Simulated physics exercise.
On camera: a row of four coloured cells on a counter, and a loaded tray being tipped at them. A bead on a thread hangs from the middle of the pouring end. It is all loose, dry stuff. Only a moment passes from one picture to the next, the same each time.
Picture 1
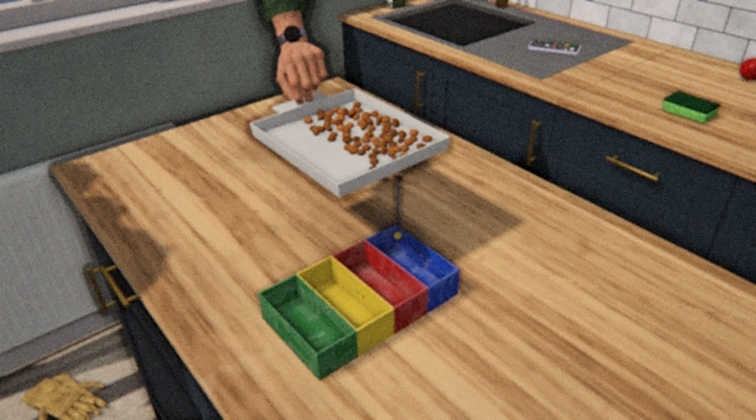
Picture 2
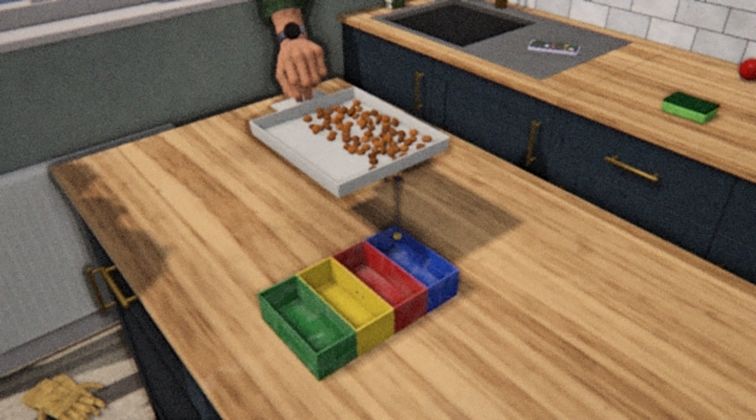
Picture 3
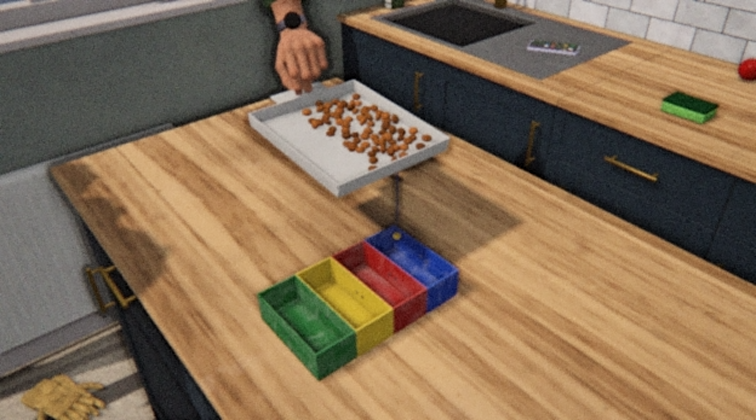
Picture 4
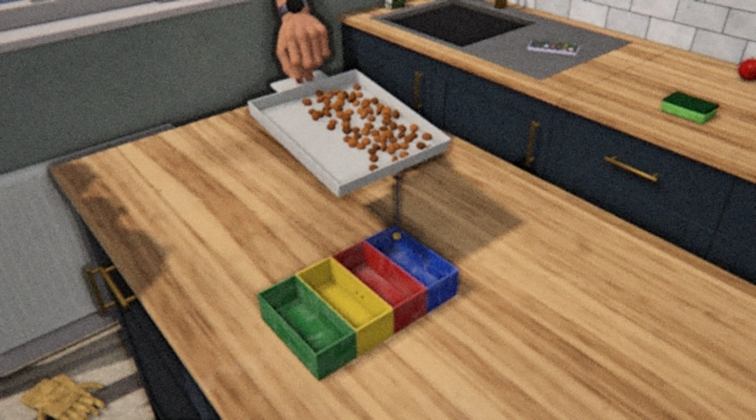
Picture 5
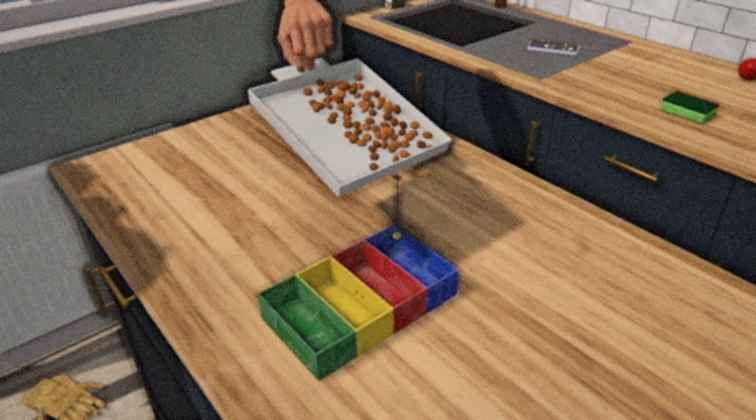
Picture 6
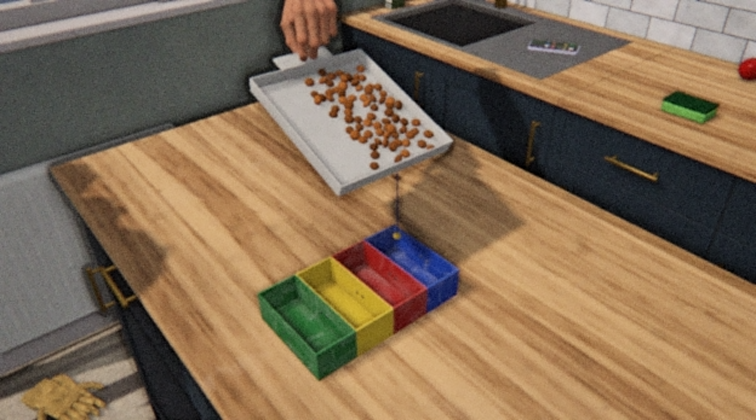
A hand wearing a dark watch raised the back of a pale tray of brown kibble, slanting it gradually toward a row of green, yellow, red and blue cells on a wooden counter.
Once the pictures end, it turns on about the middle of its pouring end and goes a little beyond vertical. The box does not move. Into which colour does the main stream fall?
The blue one ends fullest.
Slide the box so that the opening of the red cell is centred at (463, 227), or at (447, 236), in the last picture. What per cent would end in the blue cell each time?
First some 0, then 0 per cent.
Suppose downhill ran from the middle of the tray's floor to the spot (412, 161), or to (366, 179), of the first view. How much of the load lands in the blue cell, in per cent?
Near 10 % and 10 %.
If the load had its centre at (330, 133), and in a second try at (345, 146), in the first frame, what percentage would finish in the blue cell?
The first gives 30 %, the second 30 %.
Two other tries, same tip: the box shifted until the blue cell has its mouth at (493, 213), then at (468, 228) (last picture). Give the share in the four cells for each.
Roughly 80 per cent, and 100 per cent.
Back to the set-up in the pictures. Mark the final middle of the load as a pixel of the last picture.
At about (442, 279).
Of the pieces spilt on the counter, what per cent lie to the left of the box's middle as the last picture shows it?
Near 0 %.
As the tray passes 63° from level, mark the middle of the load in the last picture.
Near (411, 138).
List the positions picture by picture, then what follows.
Corners of the pouring end near (339, 183) and (448, 136), level; middle of the load near (369, 135), bits of cat kibble; bead on its thread near (398, 236); green cell near (338, 353); yellow cell near (376, 330); red cell near (411, 308); blue cell near (443, 289), in the first frame.
Corners of the pouring end near (338, 184) and (448, 137), level; middle of the load near (369, 134), in the second frame.
Corners of the pouring end near (338, 184) and (448, 138), tipped barely, level across its low end; middle of the load near (368, 131), in the third frame.
Corners of the pouring end near (339, 184) and (449, 138), tipped a little, level across its low end; middle of the load near (369, 126), in the fourth frame.
Corners of the pouring end near (340, 185) and (450, 139), tipped clearly, level across its low end; middle of the load near (370, 121), in the fifth frame.
Corners of the pouring end near (342, 185) and (451, 140), tipped clearly, level across its low end; middle of the load near (371, 117); green cell near (337, 353); yellow cell near (375, 330); red cell near (410, 309); blue cell near (442, 289), in the sixth frame.
Shortly afterwards, tray tipped steeply; the whole lot on the tray.
Next, tray tipped past a quarter turn; the bulk on the tray; a little in the blue cell; only a few in the yellow cell; only a few in the red cell; near a quarter falling or outside the box.
Some moments later, tray tipped past a quarter turn; near a third in the blue cell; a little in the red cell; only a few in the yellow cell; near half falling or outside the box.
In the end, tray tipped past a quarter turn; near a third in the blue cell; a little in the red cell; only a few in the yellow cell; none at all in the green cell; near half outside the box.
